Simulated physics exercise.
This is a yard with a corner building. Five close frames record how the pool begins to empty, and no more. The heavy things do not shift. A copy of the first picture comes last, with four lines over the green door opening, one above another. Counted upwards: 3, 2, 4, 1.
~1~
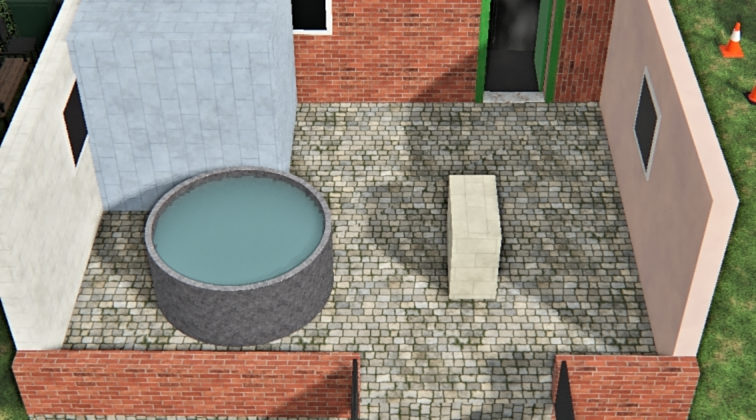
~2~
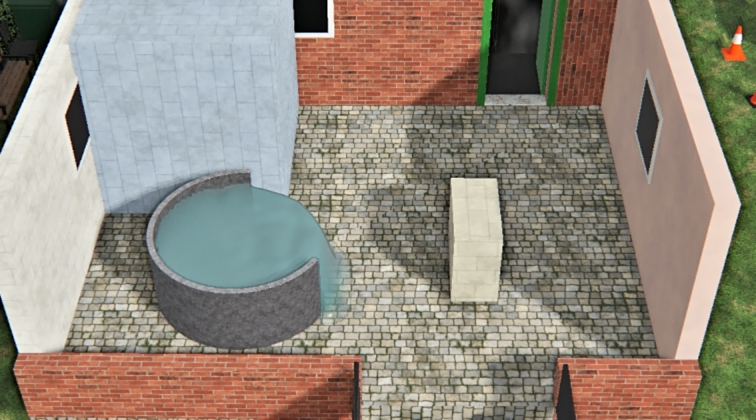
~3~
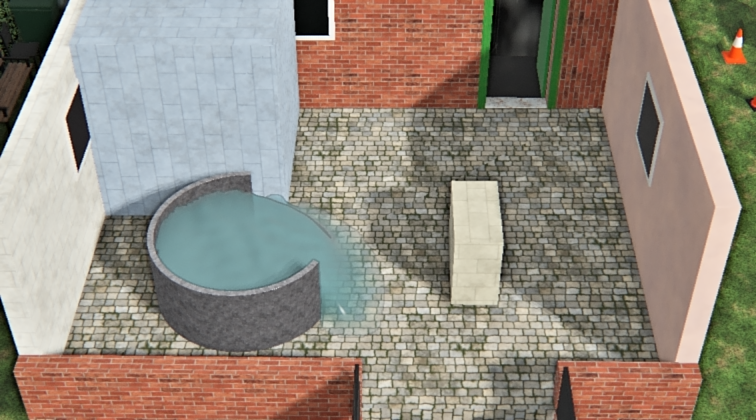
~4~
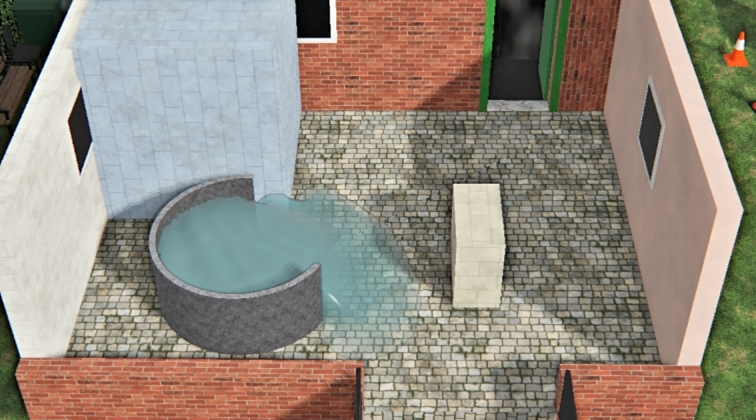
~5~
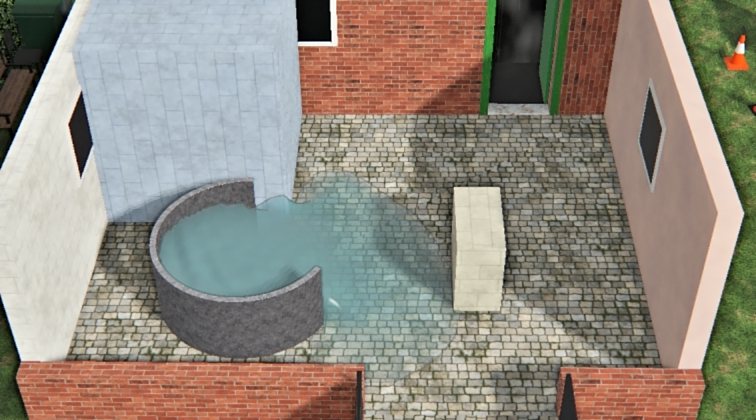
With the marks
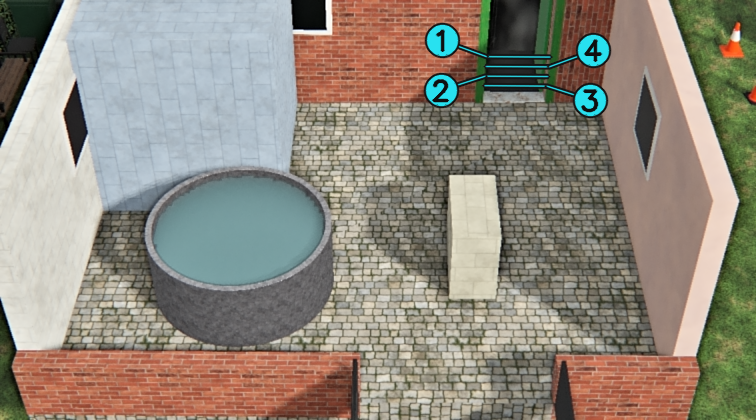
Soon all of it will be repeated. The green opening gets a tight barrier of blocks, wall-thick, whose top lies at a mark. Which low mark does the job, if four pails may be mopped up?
It is 3.
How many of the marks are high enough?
All of the four.
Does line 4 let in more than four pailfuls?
No, not at all.
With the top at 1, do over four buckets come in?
No, not at all.
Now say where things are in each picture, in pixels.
Water in the pool at rest, its middle at (239, 230); foot of the green doorway at (514, 102); open gate at (458, 351), in the first frame.
In the second frame, 2 % of the ground under water, visible out to (328, 320).
In the third frame, 6 % of the ground under water, visible out to (363, 330).
In the fourth frame, 11 % of the ground under water, visible out to (396, 323).
In the fifth frame, 20 % of the ground under water, visible out to (443, 340).
In cyan, 1 at (518, 56); 2 at (516, 76); 3 at (515, 85); 4 at (517, 66); from the bottom up 3, 2, 4, 1.
If 1 is chosen, nothing gets over.
If 2 is chosen, nothing gets over.
If 3 is chosen, a splash gets over, under a bucket.
If 4 is chosen, nothing gets over.
